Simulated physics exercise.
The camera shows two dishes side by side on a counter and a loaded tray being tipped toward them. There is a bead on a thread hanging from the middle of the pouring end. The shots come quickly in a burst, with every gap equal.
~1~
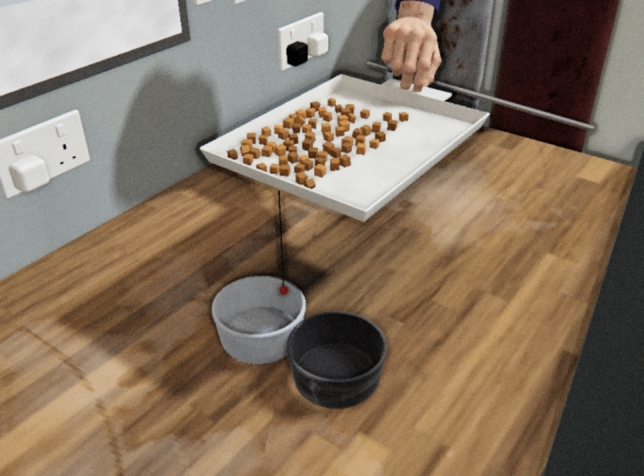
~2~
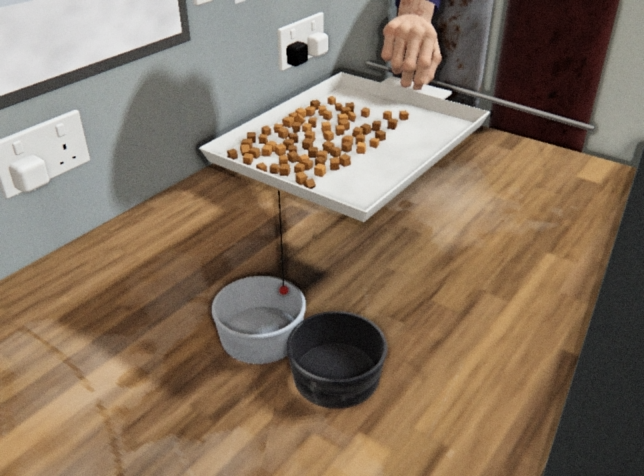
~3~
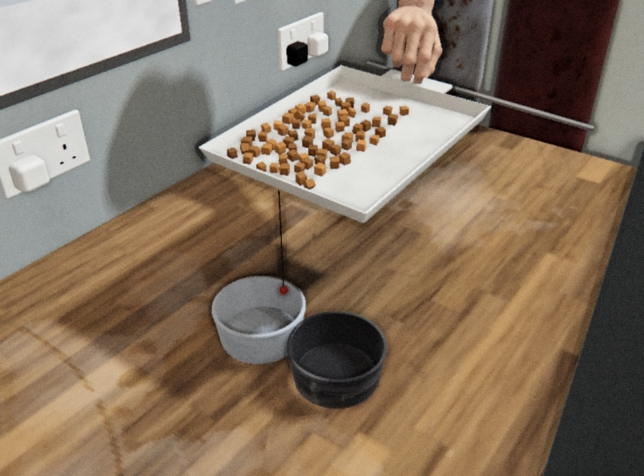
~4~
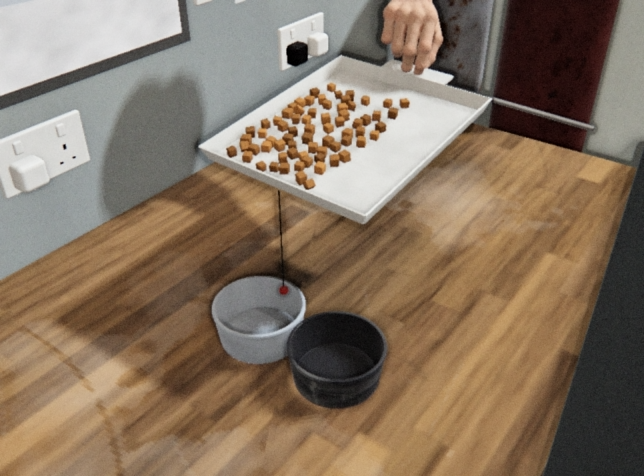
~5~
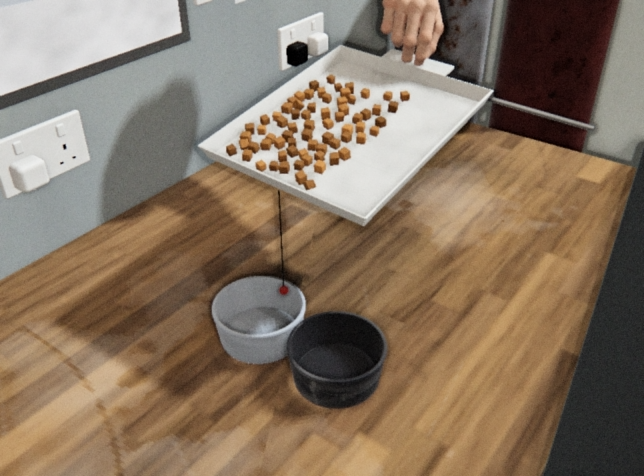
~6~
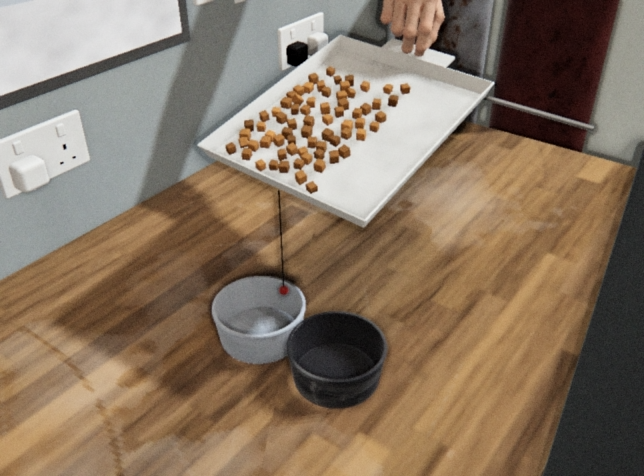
The video shows a hand holding a white tray of small brown cubes above a light dish and a dark dish on a wooden counter, gradually raising the tray's far end while the bead on a thread stays nearly still.
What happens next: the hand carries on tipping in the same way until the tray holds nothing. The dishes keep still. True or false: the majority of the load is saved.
True.
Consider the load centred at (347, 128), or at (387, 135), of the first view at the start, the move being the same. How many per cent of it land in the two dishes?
It's 80 percent the first time and 90 percent the second.
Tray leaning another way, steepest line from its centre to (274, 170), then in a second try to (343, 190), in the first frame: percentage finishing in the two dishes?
Shares: About 30 in a hundred, then about 90 in a hundred.
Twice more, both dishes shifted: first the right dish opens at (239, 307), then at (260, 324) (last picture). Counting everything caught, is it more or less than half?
Result, first place: Not as much as half; second place: Not as much as half.
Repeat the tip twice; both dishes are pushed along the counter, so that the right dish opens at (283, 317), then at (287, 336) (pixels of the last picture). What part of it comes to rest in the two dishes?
Roughly 30 per cent, then roughly 50 per cent.
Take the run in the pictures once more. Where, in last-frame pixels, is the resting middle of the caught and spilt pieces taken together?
Resting centre, last picture - approx. (333, 370).
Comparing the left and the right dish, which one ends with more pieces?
The one to the right is fuller.
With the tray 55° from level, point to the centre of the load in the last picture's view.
About (307, 178).
Soon after the last picture, tray tipped steeply; nearly all on the tray; a stray few in the right dish; a stray few in the air.
A little later, tray tipped right over; about a third on the tray; about a quarter in the right dish; a stray few outside both; about a third in the air.
Later still, tray tipped past a quarter turn; about two thirds in the right dish; a small part in the left dish; a small part outside both.
At rest, tray tipped past a quarter turn; about two thirds in the right dish; a small part in the left dish; a small part outside both.
